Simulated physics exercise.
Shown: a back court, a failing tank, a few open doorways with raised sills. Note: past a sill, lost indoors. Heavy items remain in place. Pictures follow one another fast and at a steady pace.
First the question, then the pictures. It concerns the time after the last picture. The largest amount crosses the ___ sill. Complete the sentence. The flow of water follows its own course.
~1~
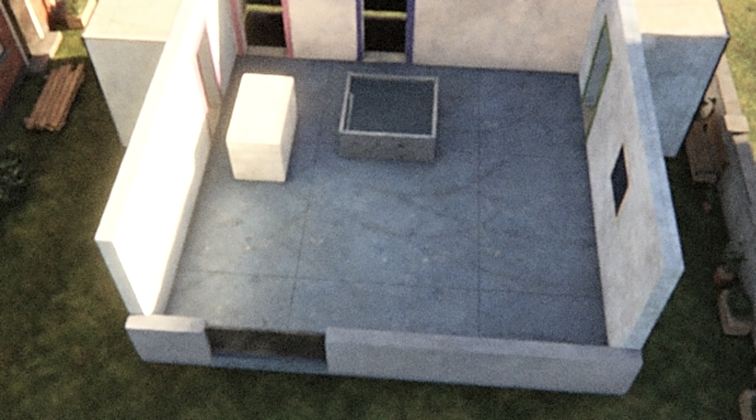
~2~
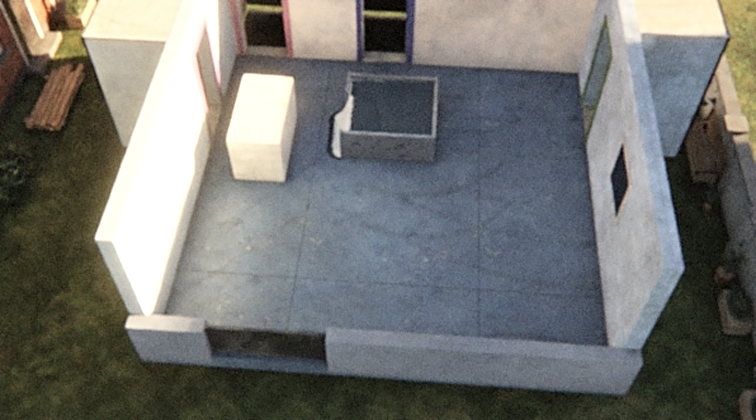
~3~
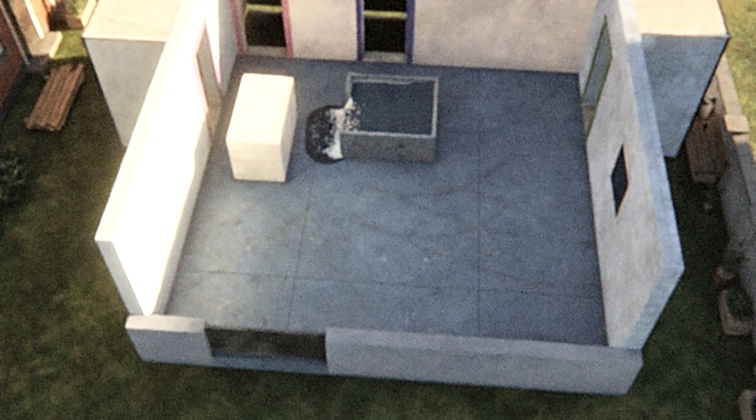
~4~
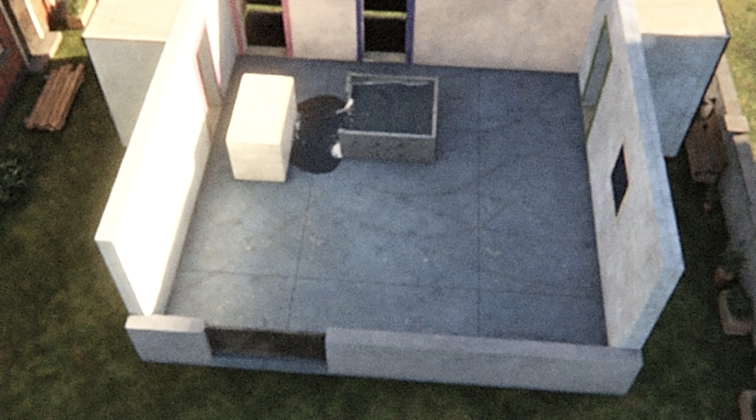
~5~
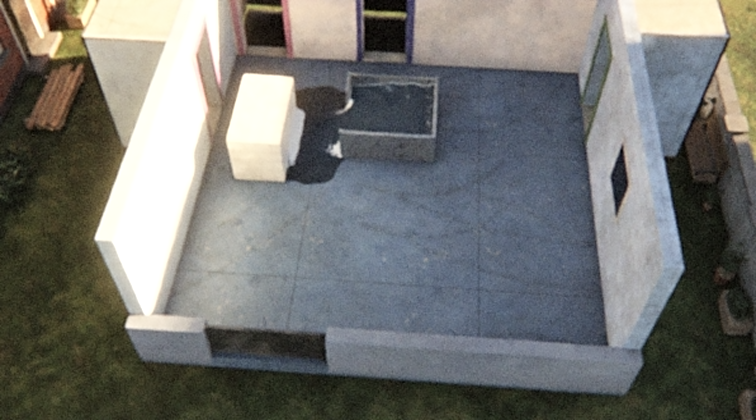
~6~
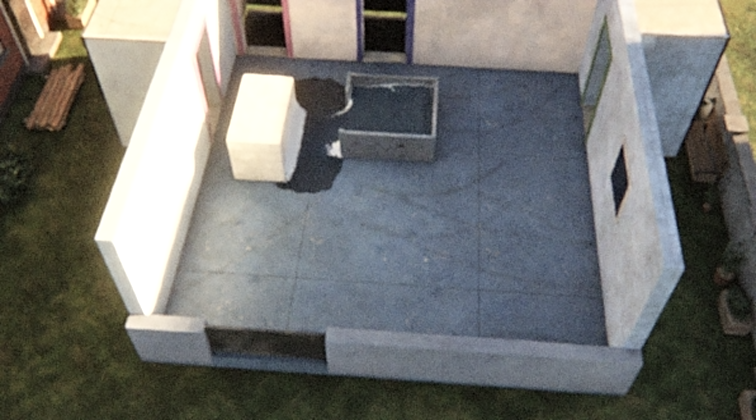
The largest amount crosses the pink sill.
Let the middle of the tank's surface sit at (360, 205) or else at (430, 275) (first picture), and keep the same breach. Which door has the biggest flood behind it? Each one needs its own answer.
Taking the two tries in turn: The door marked pink, then the one in pink.
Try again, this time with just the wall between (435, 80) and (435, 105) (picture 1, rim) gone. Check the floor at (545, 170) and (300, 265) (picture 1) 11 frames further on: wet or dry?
So the first point ends up swamped, while the second ends up unwetted.
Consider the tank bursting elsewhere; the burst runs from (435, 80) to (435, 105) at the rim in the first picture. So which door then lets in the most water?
Most of it gets in at the green one.
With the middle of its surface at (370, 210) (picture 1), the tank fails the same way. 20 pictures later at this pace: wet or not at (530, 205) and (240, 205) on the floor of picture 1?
The first point is unwetted and the second is taken by the flood.
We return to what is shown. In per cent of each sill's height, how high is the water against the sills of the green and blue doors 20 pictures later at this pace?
Close to 0 per cent for the first one and close to 80 per cent for the second.
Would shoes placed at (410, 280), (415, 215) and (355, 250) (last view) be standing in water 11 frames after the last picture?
In turn: Dry, not flooded, awash.
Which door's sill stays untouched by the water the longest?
That would be the one in green.
A moment on, water covers 15 % of the floor; purple door not reached, green door not reached, blue door not reached, pink door wet at the sill, nothing in.
Next, water covers 30 % of the floor; purple door wet at the sill, nothing in, green door not reached, blue door not reached, pink door some in.
Then, water covers 45 % of the floor; purple door wet at the sill, nothing in, green door not reached, blue door wet at the sill, nothing in, pink door some in.
Later, water covers 60 % of the floor; purple door wet at the sill, nothing in, green door not reached, blue door wet at the sill, nothing in, pink door a lot in.
In the end, water covers 80 % of the floor; purple door wet at the sill, nothing in, green door wet at the sill, nothing in, blue door wet at the sill, nothing in, pink door a lot in; the pink door has let in the most.
